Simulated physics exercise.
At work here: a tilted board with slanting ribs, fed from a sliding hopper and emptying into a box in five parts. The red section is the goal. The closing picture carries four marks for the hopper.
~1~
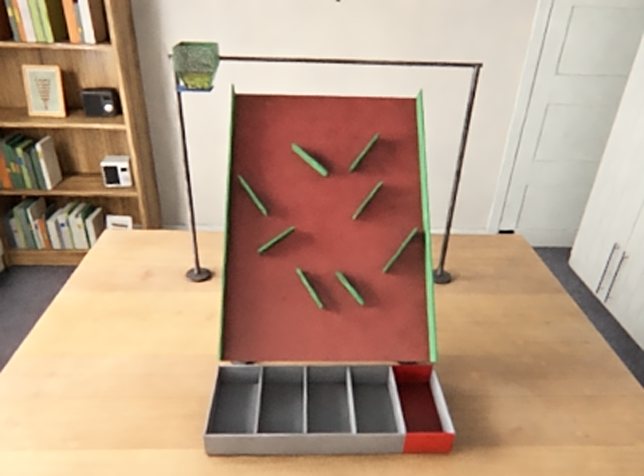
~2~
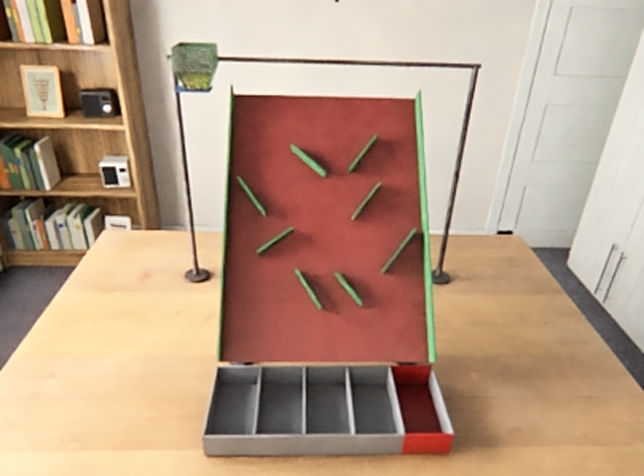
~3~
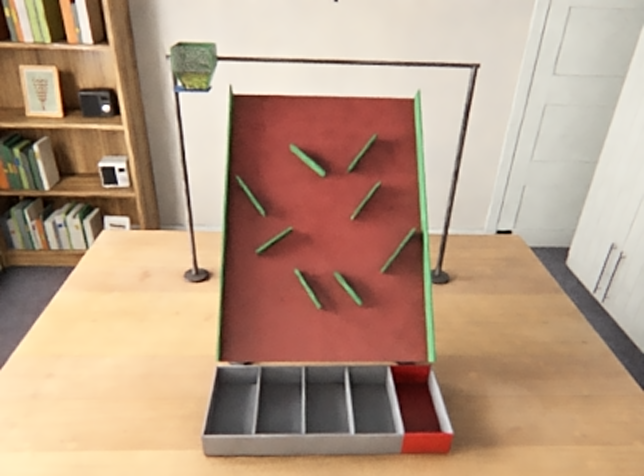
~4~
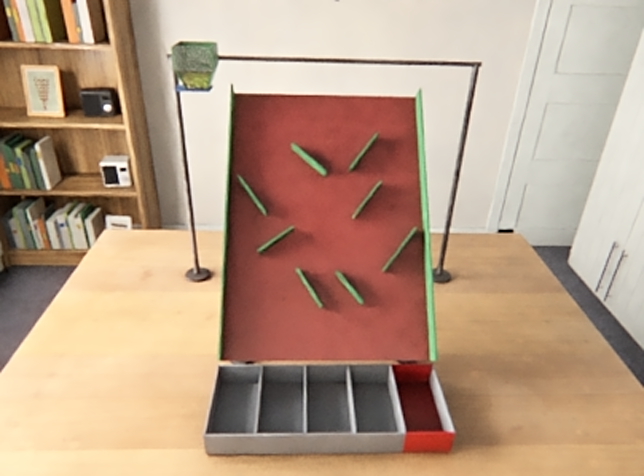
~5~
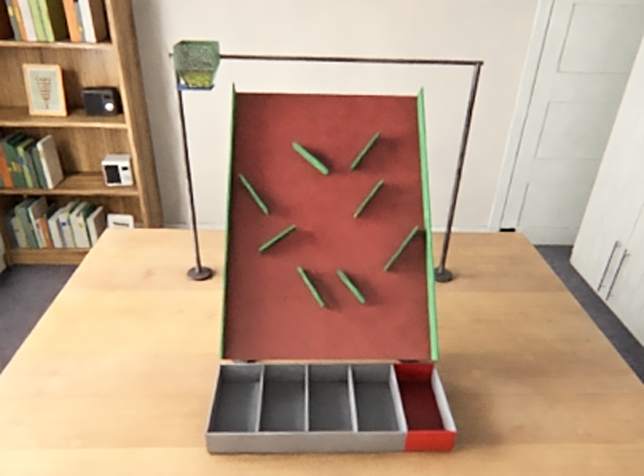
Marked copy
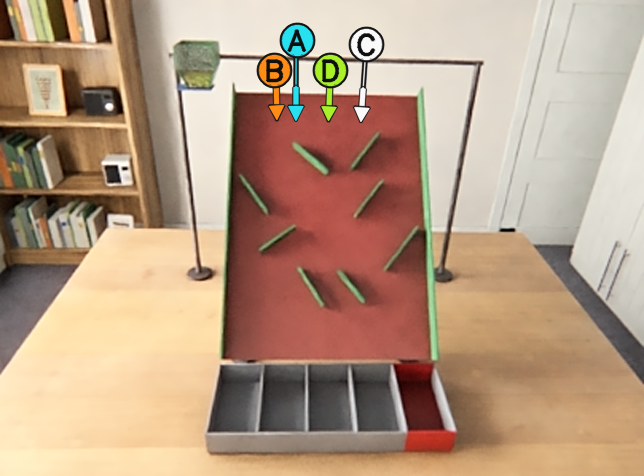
On a wooden table in a room with a bookshelf, a tilted red board with green ribs stood above a five-part box, one section red, while a small green hopper hung at upper left, nothing noticeably moving.
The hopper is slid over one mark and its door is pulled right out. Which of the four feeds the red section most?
D beats the others.
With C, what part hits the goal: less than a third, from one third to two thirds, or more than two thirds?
It is less than a third.
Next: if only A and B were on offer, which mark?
A.
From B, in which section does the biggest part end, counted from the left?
It is the first one.
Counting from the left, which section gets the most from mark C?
The fourth.
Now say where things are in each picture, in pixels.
Hopper near (199, 80), dried peas, door shut, in the first frame.
Ribs (292, 144) to (325, 173), (350, 168) to (377, 134), (237, 176) to (265, 213), in the second frame.
Ribs (353, 216) to (380, 181), (257, 252) to (292, 227), (383, 270) to (415, 228), in the third frame.
Ribs (297, 268) to (322, 307), (337, 270) to (364, 303), in the fourth frame.
Red section near (430, 440), number 5 of 5 from the left, in the fifth frame.
On the marked copy, mark A meets the board at (295, 115); mark B meets the board at (276, 114); mark C meets the board at (361, 116); mark D meets the board at (328, 115).
Choosing A, close to a quarter in the red section, the bulk in other sections.
Choosing B, a small share in the red section, all but a few in other sections.
Choosing C, only a few in the red section, all but a few in other sections, only a few outside the box.
Choosing D, close to half in the red section, close to a third in other sections, only a few outside the box.
